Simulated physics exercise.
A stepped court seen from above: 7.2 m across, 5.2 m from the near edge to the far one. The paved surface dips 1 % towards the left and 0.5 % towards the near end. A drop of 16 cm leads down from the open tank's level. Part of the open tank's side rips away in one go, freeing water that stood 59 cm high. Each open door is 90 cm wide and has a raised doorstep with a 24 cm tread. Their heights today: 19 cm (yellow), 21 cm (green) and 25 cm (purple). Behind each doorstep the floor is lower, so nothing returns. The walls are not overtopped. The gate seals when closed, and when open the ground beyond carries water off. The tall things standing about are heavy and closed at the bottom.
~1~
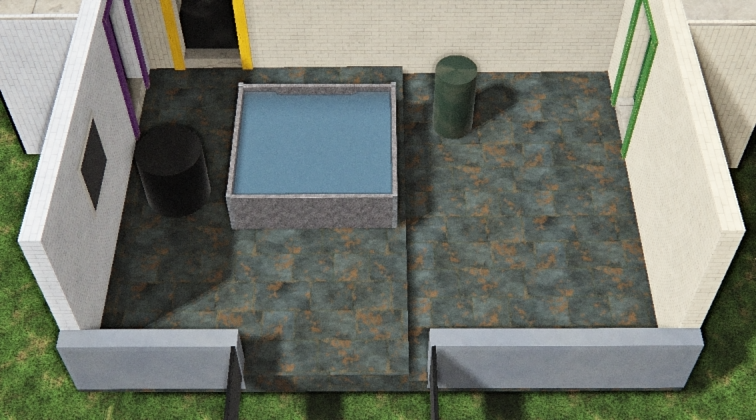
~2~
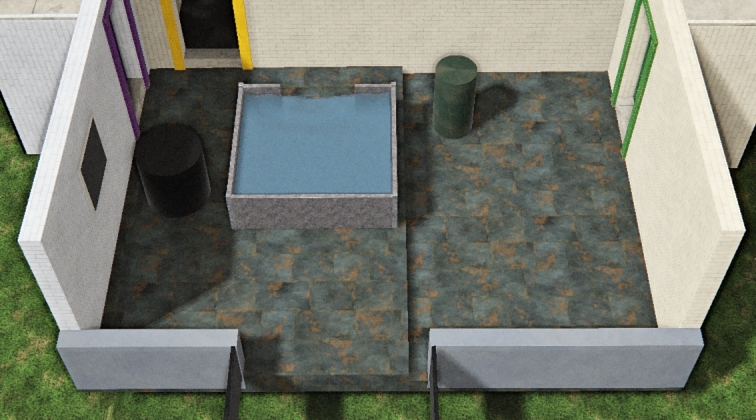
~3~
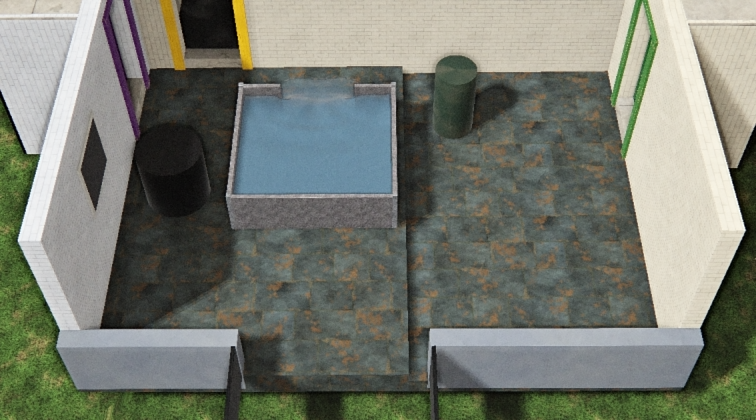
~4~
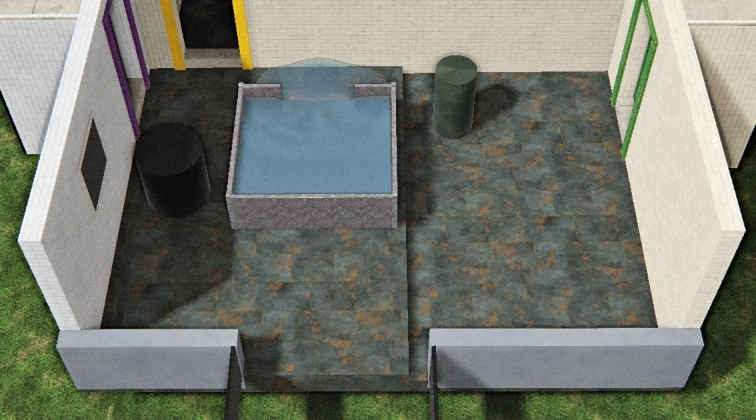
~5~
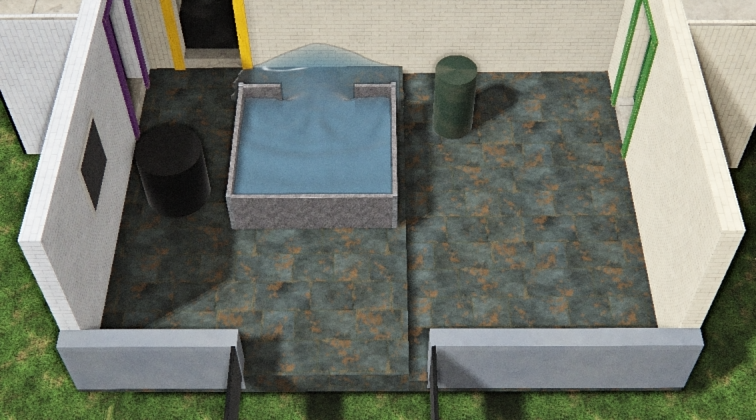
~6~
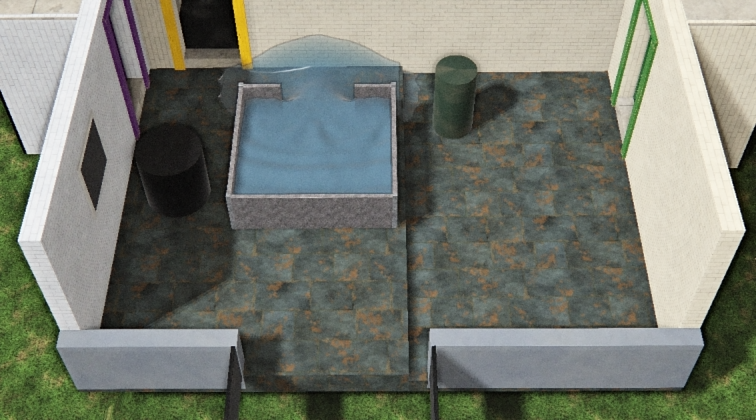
At the start, a stone-walled tank of still blue water sits in a paved court between a black cylinder and a green one. Part of its far side suddenly opens, and water pours out through the gap, then fans outward in a rippling sheet along the back wall.
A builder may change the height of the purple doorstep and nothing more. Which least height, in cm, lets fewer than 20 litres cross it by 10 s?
About 21 cm.
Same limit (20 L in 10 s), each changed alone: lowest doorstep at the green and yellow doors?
Roughly 12.5 cm at green and 11.5 cm at yellow.
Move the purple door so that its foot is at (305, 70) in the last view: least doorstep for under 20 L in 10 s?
About 40 cm.
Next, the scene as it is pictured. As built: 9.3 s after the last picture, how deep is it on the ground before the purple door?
Roughly 11.5 cm deep.
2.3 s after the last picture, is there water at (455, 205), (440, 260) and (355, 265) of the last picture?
In turn: Flooded, not reached, dry.
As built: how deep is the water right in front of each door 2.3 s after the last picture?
In cm: Yellow 11, green 17, purple 24.
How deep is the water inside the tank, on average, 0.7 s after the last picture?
Roughly 43 cm on average.
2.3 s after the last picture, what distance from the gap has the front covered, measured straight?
Roughly 4.6 m.
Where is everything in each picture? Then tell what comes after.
The open tank at (315, 142) is whole and still, 59 cm deep; the purple door at (129, 63) is dry, in the first picture.
The front is at a hidden place, 0.3 m from the gap on the far side; 0.3 m2 of floor is wet, 59 cm left at the back, in the second picture.
Water pours out on the far side and has run 0.8 m, to (295, 82); about 10 cm deep outside, 59 cm at the back, in the third picture.
The front is at (277, 68), 1.1 m from the gap on the far side; 1.7 m2 of floor is wet, 59 cm left at the back, in the fourth picture.
Water pours out on the far side and has run 1.2 m, to (250, 68); about 9 cm deep outside, 59 cm at the back, in the fifth picture.
The gap is on the far side, the front 1.4 m out at (227, 69); the back of the open tank holds 56 cm; the purple door at (129, 63), 2.7 m from the gap, is still 1.5 m from the nearest water, in the sixth picture.
Then, 0.7 s after the last picture water covers 15 % of the floor, deepest (45 cm) near (323, 73); it has not reached the purple door.
Then, 2.3 s after the last picture water covers 40 % of the floor, deepest (29 cm) near (148, 83); 24 cm at the purple door, 4 litres in over its 25 cm doorstep.
Then, 9.3 s after the last picture water covers 95 % of the floor, deepest (15 cm) near (156, 172); 12 cm at the purple door, 6 litres in over its 25 cm doorstep.
At the purple door as built, the water peaked near 26 cm, 1.9 s after the last picture.
Run again over the same 10 s with other heights there, 31 litres in over 19.5 cm, 4 litres over 26 cm. The limit of 20 litres is kept from about 21 cm up.
